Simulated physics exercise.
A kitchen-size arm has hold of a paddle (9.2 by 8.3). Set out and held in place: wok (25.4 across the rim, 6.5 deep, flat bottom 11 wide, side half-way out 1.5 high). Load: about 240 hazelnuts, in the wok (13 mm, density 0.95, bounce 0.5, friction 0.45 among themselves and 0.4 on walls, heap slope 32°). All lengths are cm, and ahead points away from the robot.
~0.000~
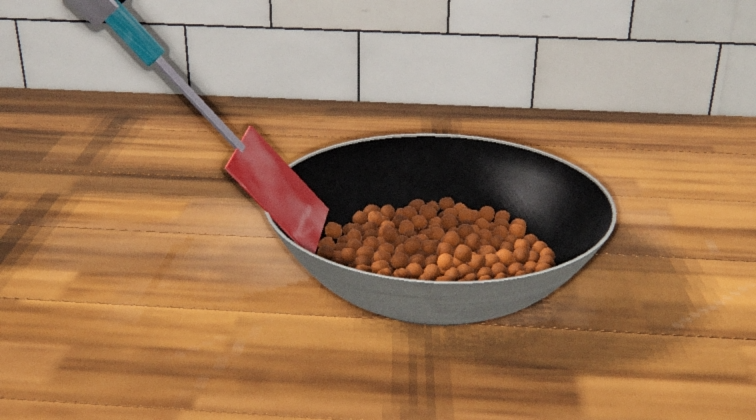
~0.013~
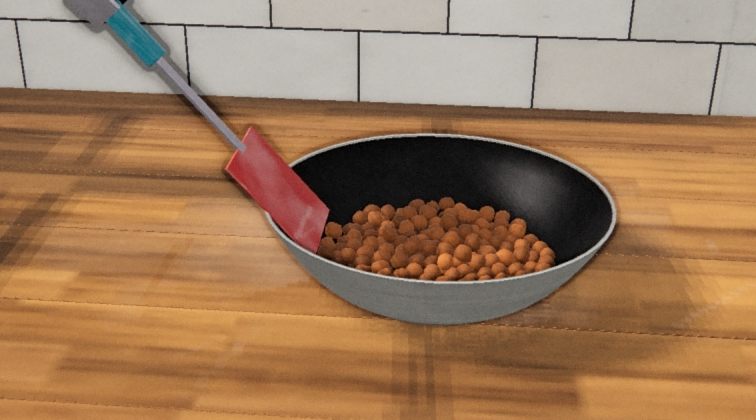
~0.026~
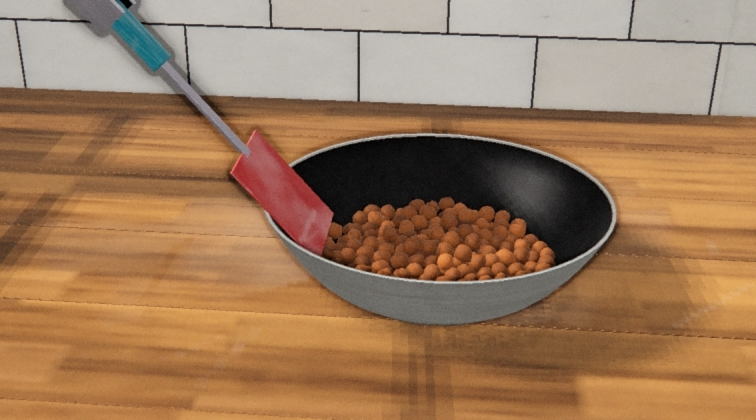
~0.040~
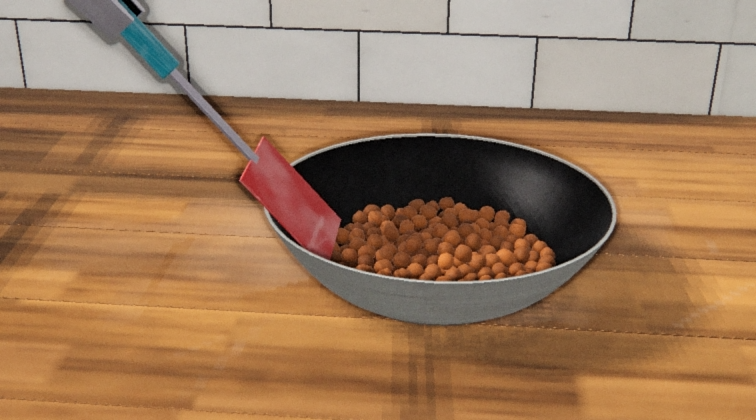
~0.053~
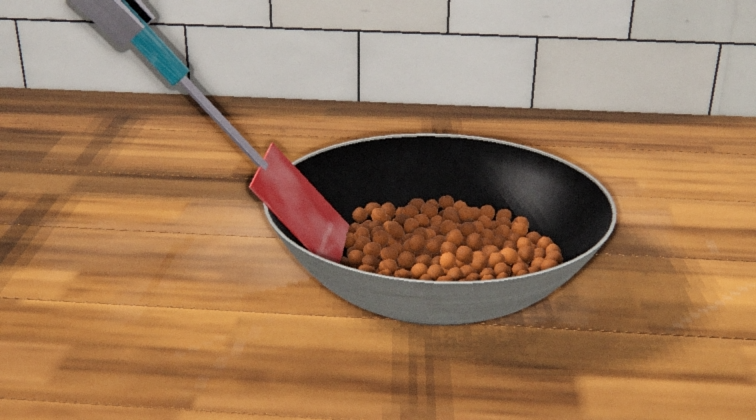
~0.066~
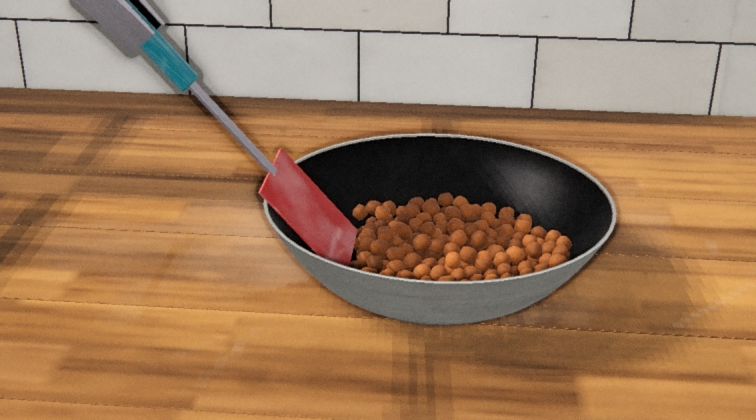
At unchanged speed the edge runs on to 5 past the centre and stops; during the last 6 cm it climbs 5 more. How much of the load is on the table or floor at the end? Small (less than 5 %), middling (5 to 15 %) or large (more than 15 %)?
A small share, less than 5 %, ends on the table or floor.
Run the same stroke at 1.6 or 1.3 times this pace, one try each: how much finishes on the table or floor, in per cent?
Some 0 and 0 per cent.
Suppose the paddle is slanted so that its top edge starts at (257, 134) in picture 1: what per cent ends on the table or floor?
About 0 per cent.
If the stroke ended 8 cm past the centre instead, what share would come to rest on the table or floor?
In that case some 10 per cent.
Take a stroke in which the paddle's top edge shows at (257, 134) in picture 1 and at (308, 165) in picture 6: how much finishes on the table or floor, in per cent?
About 0 per cent.
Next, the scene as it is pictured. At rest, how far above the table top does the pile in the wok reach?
Roughly 5.5 cm.
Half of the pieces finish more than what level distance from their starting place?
Some 3 cm.
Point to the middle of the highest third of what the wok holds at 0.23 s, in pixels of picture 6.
Near (503, 239).
After 0.15 s, sloping 49°, highest piece 6 above the table; 242 in the wok.
After 0.23 s, sloping 49°, highest piece 6 above the table; 242 in the wok.
After 0.47 s, sloping 49°, highest piece 6 above the table; 242 in the wok.
After 1.52 s, sloping 49°, highest piece 6 above the table; 242 in the wok.
In the end, 242 in the wok. That is 0 % on the table or floor.
